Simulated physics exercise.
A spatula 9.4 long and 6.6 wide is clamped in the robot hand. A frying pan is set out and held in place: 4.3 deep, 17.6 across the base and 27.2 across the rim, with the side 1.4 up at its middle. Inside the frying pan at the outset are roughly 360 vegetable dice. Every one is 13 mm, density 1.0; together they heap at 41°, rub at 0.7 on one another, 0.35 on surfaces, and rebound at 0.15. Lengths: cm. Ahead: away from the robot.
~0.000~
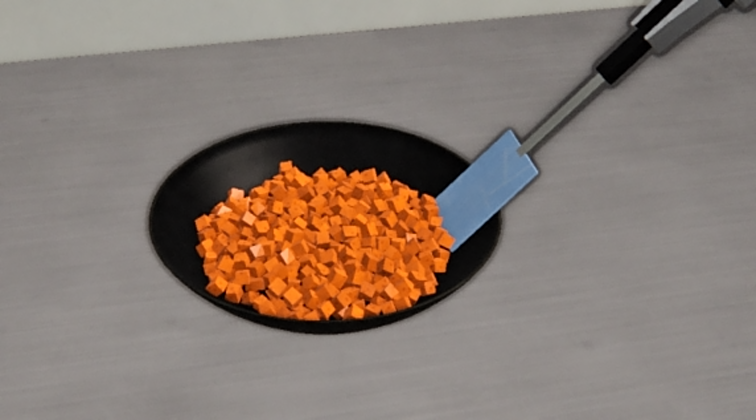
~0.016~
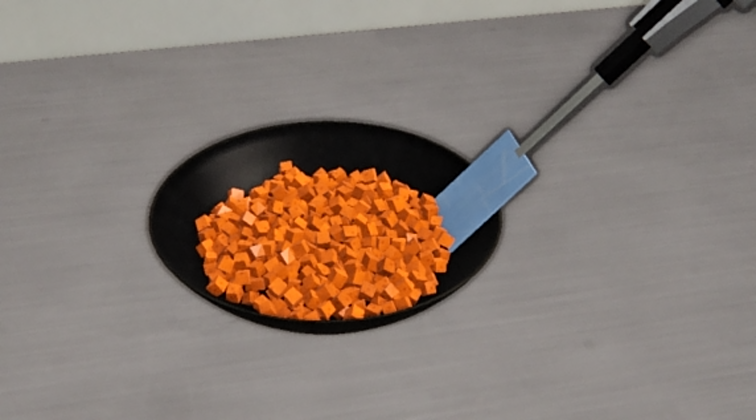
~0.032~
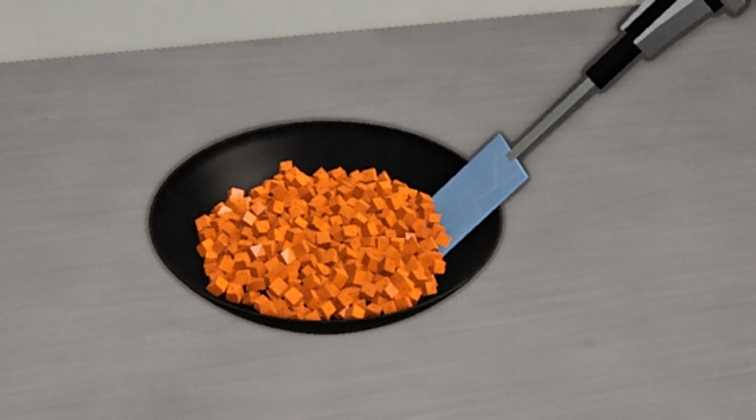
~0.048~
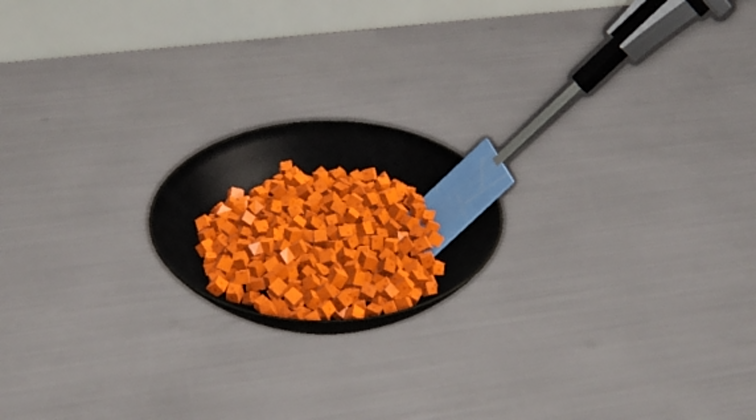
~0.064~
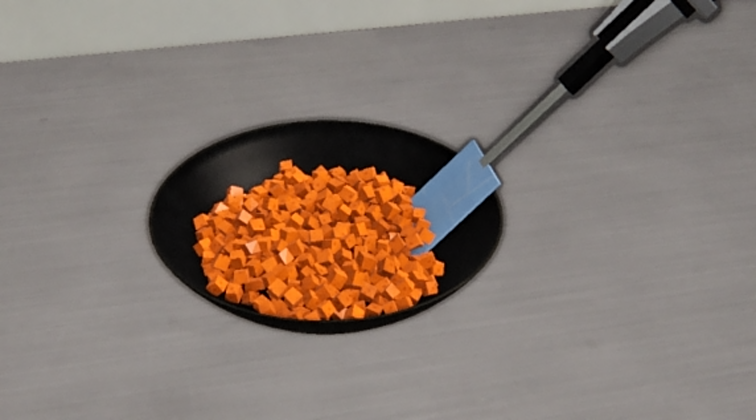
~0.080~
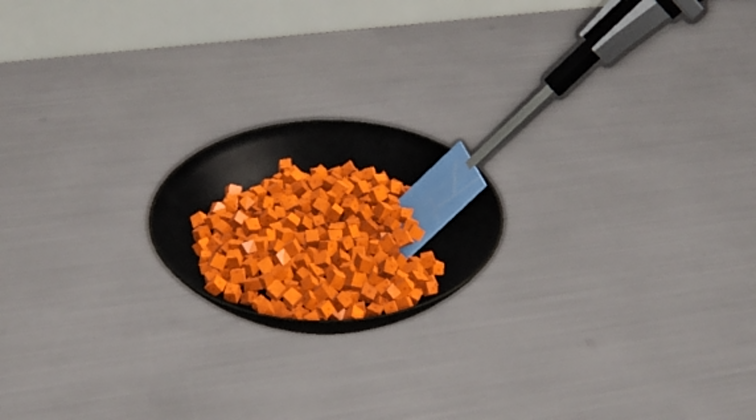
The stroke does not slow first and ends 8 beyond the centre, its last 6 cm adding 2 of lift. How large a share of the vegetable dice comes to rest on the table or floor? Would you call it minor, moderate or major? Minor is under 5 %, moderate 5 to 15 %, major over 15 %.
I would call it moderate.
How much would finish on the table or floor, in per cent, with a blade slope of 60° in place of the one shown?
It would come to roughly 10 percent.
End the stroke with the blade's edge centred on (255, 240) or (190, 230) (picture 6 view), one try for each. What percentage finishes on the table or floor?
I'd say roughly 0 per cent, then roughly 30 per cent.
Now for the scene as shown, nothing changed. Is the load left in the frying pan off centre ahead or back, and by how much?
Offset: About 4.0 cm, ahead.
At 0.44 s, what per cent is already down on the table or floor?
About 6 per cent.
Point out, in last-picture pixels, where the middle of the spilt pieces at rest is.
(93, 267) or thereabouts.
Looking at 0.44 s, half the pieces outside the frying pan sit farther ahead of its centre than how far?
That distance is around 18 cm.
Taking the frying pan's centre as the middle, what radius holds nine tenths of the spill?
Around 25 centimetres from the centre.
After 0.15 s, sloping 45°, highest piece 6 above the table; 361 in the frying pan.
After 0.21 s, sloping 45°, highest piece 6 above the table; 361 in the frying pan.
After 0.44 s, sloping 45°, highest piece 7 above the table; 335 in the frying pan, 25 on the table or floor, 1 on the blade or in flight.
After 1.49 s, sloping 45°, highest piece 6 above the table; 334 in the frying pan, 27 on the table or floor.
In the end, 334 in the frying pan, 27 on the table or floor. That is 7 % on the table or floor.
